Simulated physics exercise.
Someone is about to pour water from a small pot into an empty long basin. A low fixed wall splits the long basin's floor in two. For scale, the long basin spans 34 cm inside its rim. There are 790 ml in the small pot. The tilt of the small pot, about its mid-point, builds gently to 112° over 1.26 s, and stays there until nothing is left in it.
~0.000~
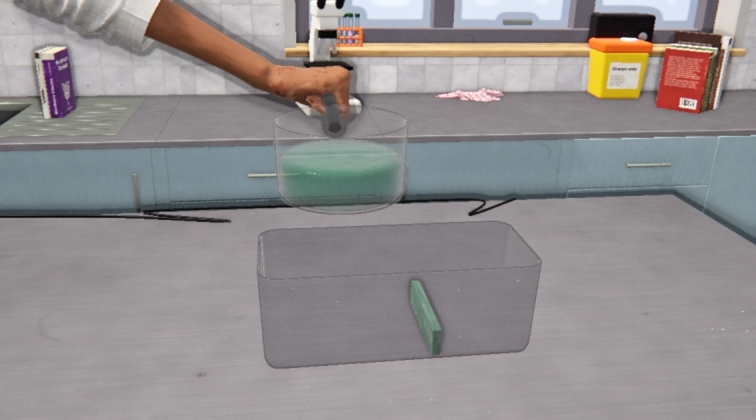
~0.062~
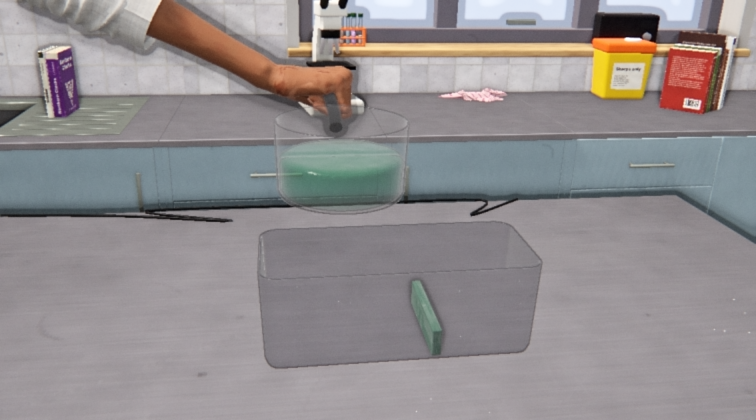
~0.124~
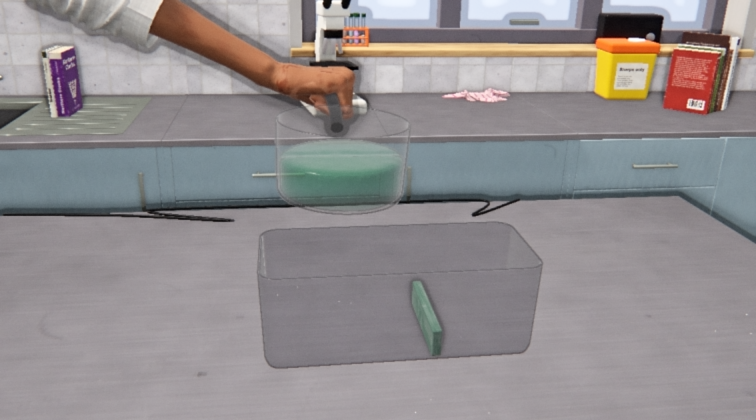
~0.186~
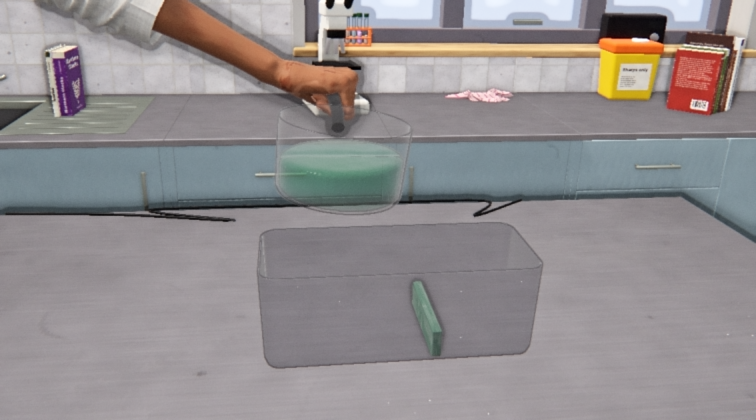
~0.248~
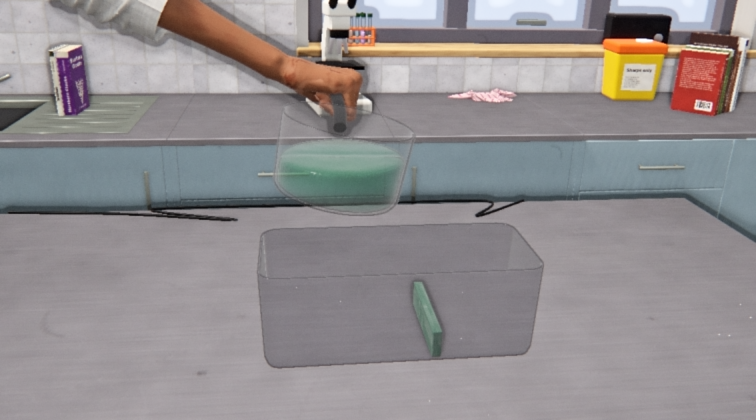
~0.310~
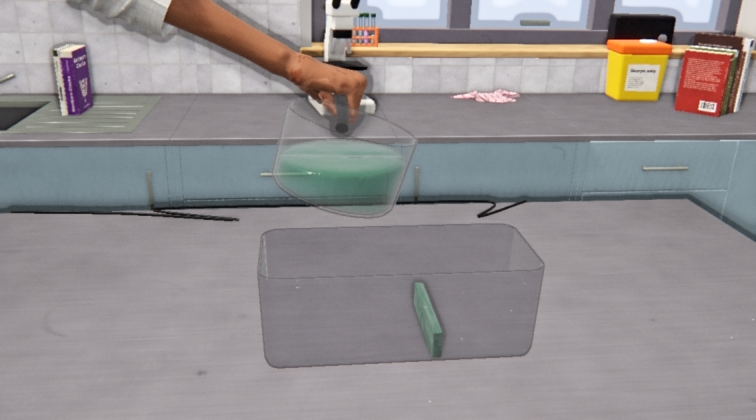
A clear round pot of green liquid, held from above by a hand reaching in from the left, starts level over a long, transparent basin with a small green wall inside. The hand gradually tilts the pot slightly down to the right, while the liquid stays inside and the basin remains still.
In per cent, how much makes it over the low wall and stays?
About 59 per cent.
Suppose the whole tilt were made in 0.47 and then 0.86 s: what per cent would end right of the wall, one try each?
First 30, then 45 per cent.
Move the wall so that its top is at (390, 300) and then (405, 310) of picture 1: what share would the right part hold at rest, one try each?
First 95, then 75 per cent.
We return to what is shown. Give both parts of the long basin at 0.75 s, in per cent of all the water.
Near 1 on the left, 7 on the right.
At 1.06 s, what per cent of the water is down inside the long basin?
About 78 per cent.
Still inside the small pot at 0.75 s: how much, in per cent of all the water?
Some 68 per cent.
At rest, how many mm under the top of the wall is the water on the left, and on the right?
Left about 24 mm, right about 6 mm.
Then, 0.75 s in, the tilt is 72° and 68 per cent is still to pour, 1 is left of the wall and 7 right of it.
Then, 1.06 s in, the tilt is 105° and 13 per cent is still to pour, 20 is left of the wall and 57 right of it.
Then, 1.40 s in, the tilt is 112° and 0 per cent is still to pour, 40 is left of the wall and 59 right of it.
Then, 1.76 s in, the tilt is 112° and 0 per cent is still to pour, 41 is left of the wall and 59 right of it.
Finally, 41 per cent lies left of the wall, 59 right of it and 0 outside.
